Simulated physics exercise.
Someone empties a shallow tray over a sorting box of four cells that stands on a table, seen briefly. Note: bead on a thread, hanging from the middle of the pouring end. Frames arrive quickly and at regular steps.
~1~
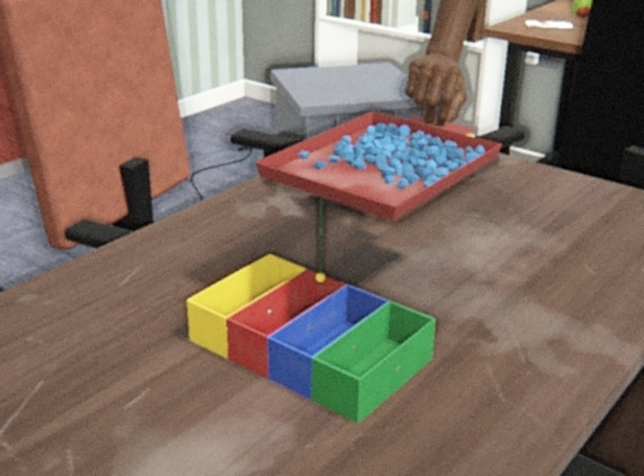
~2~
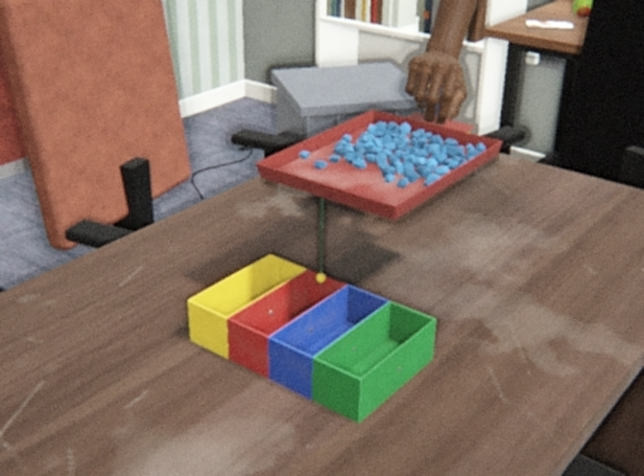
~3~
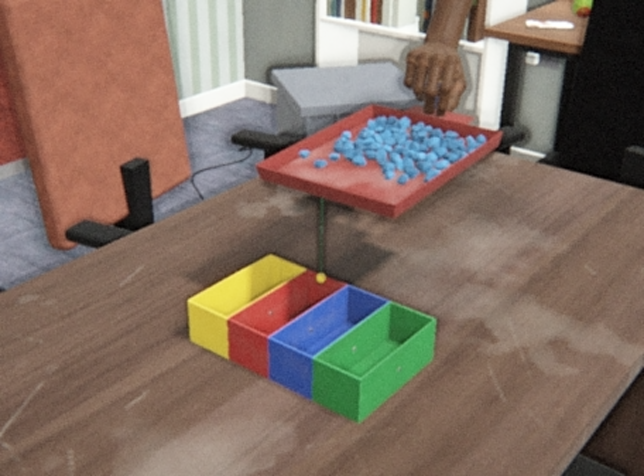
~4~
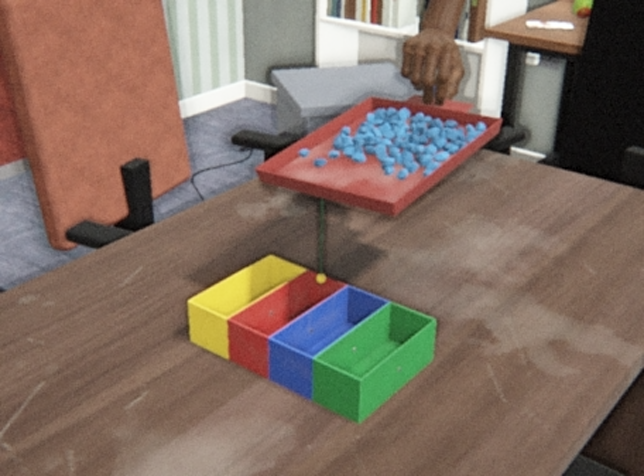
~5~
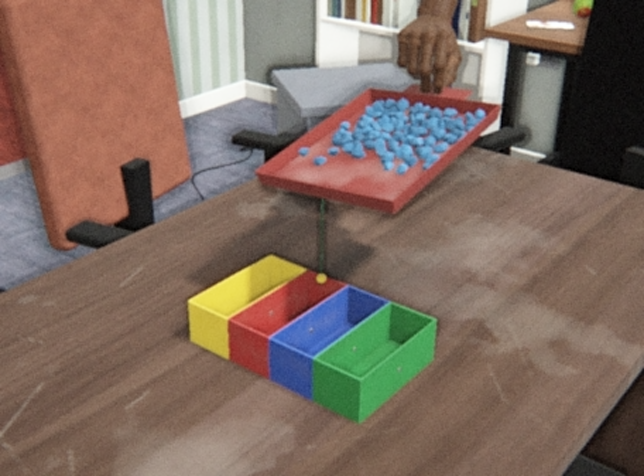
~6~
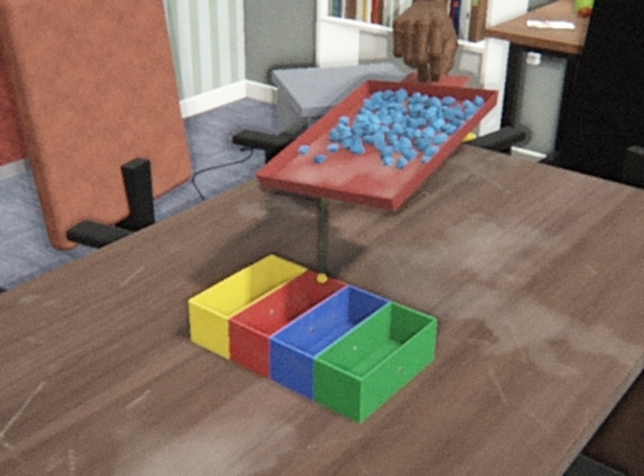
A hand gradually raising the far side of a red tray of blue stones above yellow, red, blue and green cells.
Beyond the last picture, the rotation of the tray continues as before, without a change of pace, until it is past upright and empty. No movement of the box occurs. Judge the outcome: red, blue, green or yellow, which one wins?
The yellow compartment wins.
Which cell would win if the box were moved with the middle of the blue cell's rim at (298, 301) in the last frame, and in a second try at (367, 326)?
The red one, then that yellow cell.
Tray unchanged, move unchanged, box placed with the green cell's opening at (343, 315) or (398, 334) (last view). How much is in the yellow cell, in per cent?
About 20 per cent, then about 60 per cent.
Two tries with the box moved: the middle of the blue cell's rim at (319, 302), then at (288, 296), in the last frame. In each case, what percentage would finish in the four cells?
About 100 % and 100 %.
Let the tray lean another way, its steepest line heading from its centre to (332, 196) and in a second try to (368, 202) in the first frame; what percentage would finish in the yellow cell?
Lab note: Try one about 10 %, try two 0 %.
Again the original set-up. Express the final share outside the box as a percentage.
About 20 per cent.
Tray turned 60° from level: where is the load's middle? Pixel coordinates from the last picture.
I'd mark the middle close to (292, 169).
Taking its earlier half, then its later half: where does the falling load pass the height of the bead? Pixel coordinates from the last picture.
Roughly (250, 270) first, then roughly (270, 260).
Shortly afterwards, tray tipped steeply; all but a few on the tray; a little falling or outside the box.
Next, tray tipped right over; near a quarter on the tray; near a third in the yellow cell; a little in the red cell; near a quarter falling or outside the box.
Some moments later, tray tipped past a quarter turn; near two thirds in the yellow cell; a little in the red cell; near a quarter falling or outside the box.
In the end, tray tipped past a quarter turn; near two thirds in the yellow cell; a little in the red cell; none at all in the green cell; none at all in the blue cell; near a quarter outside the box.
